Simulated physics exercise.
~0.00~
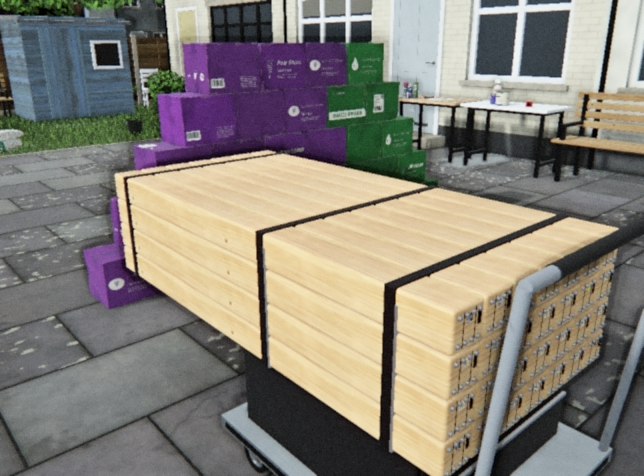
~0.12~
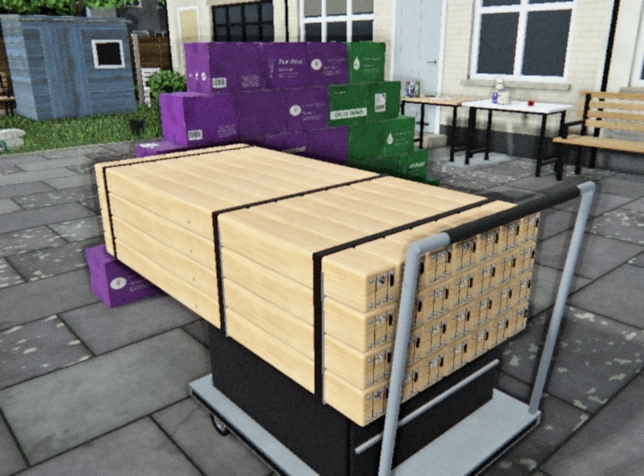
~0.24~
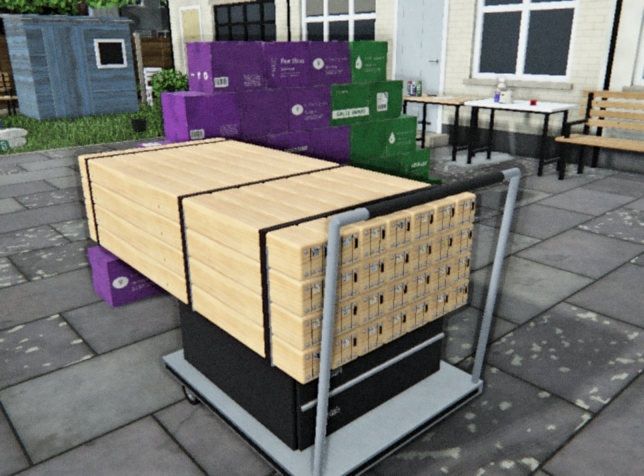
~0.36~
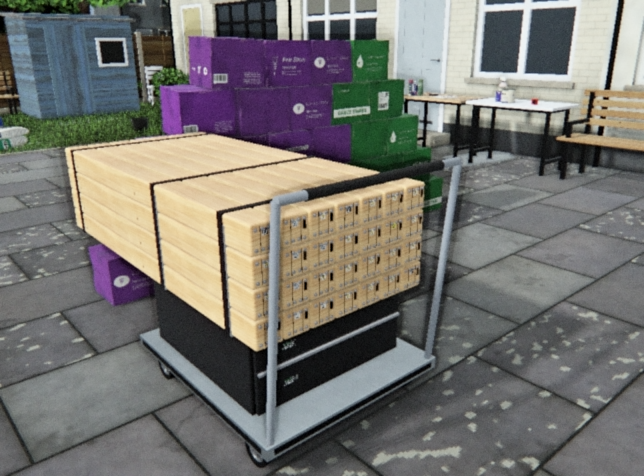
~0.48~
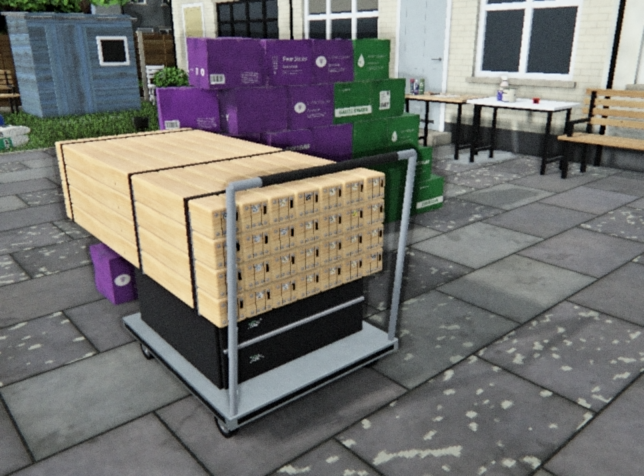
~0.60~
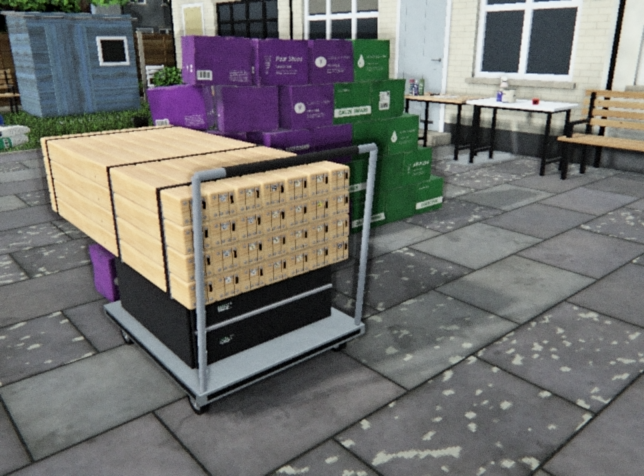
Trolley strapped with pale timber beams rolling away across a paved yard, its front end nudging into stacked purple and green boxes.
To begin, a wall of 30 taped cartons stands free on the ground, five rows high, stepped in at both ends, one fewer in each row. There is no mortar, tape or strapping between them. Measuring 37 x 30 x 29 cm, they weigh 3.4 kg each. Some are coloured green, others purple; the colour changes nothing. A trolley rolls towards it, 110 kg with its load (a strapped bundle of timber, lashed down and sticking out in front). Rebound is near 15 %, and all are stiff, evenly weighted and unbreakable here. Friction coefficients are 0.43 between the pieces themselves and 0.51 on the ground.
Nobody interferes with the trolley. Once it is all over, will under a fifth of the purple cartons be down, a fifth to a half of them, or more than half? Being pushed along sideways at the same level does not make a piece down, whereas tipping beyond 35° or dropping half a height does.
A fifth to a half.
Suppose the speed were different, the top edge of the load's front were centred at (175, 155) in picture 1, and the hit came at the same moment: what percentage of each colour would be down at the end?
Then green 0, purple 50 per cent.
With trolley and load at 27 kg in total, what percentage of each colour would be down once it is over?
In that case green comes to 0 and purple to 50 percent.
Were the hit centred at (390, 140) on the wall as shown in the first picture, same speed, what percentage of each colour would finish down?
The green ones would be 80 per cent down and the purple ones 20 per cent.
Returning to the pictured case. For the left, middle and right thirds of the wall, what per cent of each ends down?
Going left to right, I get 70, 20 and 0 percent.
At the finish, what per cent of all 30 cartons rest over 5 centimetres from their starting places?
It comes to 35 percent.
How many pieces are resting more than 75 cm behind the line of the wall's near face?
Roughly 8 of them.
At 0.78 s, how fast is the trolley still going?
The trolley is doing roughly 1.6 m/s at that moment.
Around 0.78 s, load 77 cm past the wall's line, still rolling; 3 of the 19 purple cartons down (3 of 30 in all colours); top purple carton tipped 8°.
Around 1.08 s, load 1.19 m past the wall's line, still rolling; 6 of the 19 purple cartons down (6 of 30 in all colours); top purple carton tipped 52°, 15 cm lower.
Around 1.48 s, load 1.66 m past the wall's line, still rolling; 8 of the 19 purple cartons down (8 of 30 in all colours); top purple carton upside down.
Around 2.04 s, load 2.14 m past the wall's line, still rolling; 8 of the 19 purple cartons down (8 of 30 in all colours); top purple carton upside down.
Finally (3.9 s), load 2.34 m past the wall's line, still rolling; 8 of the 19 purple cartons down (8 of 30 in all colours); top purple carton upside down; top green carton unmoved. That is 42 per cent. Seen by the last camera, middles, top purple carton near (146, 195), top green carton near (359, 60).
